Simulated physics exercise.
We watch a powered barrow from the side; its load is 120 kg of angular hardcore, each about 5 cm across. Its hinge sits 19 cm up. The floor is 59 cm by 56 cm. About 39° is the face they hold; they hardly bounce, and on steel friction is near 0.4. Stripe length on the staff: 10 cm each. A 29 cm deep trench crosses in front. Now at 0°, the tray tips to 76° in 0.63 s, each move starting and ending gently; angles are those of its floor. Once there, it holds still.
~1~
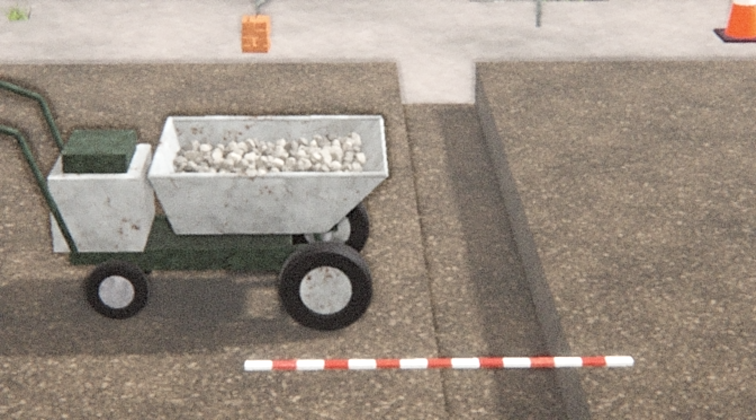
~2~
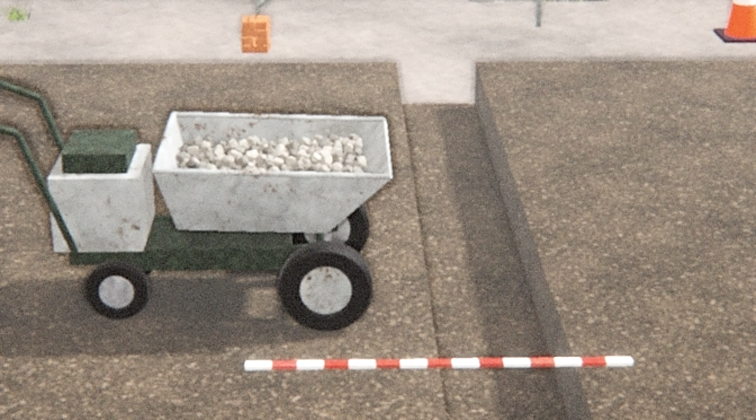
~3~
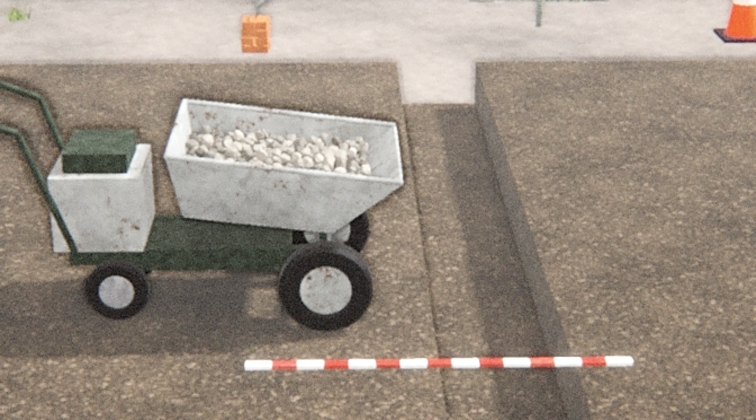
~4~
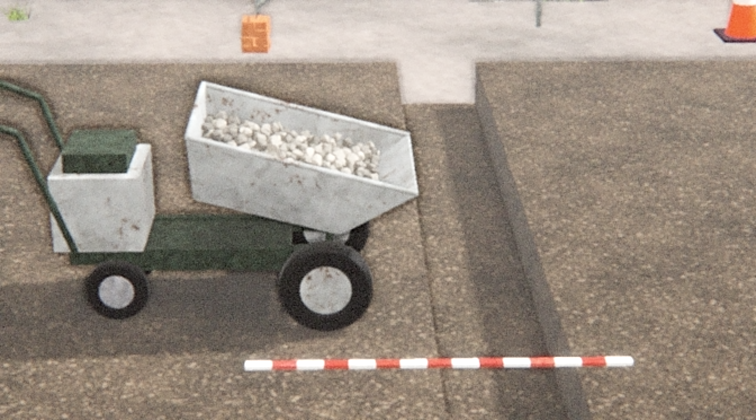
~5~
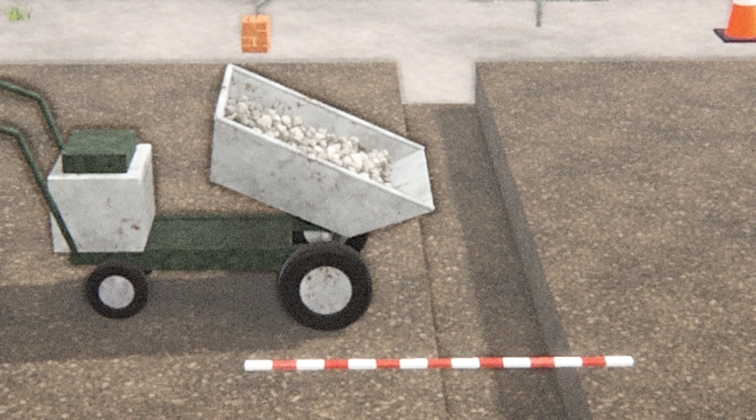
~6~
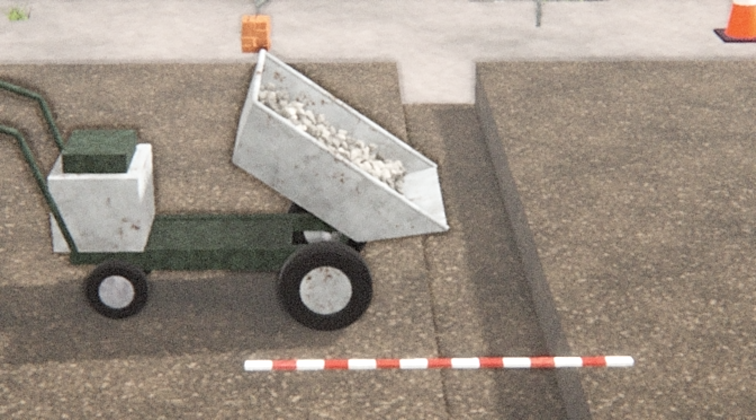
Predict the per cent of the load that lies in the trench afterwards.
99 per cent.
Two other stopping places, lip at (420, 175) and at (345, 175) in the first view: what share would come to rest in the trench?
Near 85 per cent from the first place, 100 from the second.
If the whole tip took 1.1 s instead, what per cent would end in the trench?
That works out at about 100 in a hundred.
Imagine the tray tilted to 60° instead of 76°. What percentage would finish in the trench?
Near 65 per cent then.
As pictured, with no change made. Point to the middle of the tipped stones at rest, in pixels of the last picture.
(509, 340).
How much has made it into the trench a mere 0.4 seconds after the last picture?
By that moment, roughly 30 per cent of the load.
Then, 0.2 s after the last picture the floor is at 64°, 100 % in the tray; the foremost stones are at (441, 242).
Then, 0.4 s after the last picture the floor is at 76°, 70 % in the tray, 30 % in the trench; the foremost stones are at (536, 348).
Then, 0.8 s after the last picture the floor is at 76°, 6 % in the tray, 93 % in the trench, 1 % past the trench; the foremost stones are at (629, 302).
Then, 2.7 s after the last picture the floor is at 76°, 0 % in the tray, 99 % in the trench, 1 % past the trench; the foremost stones are at (674, 302).
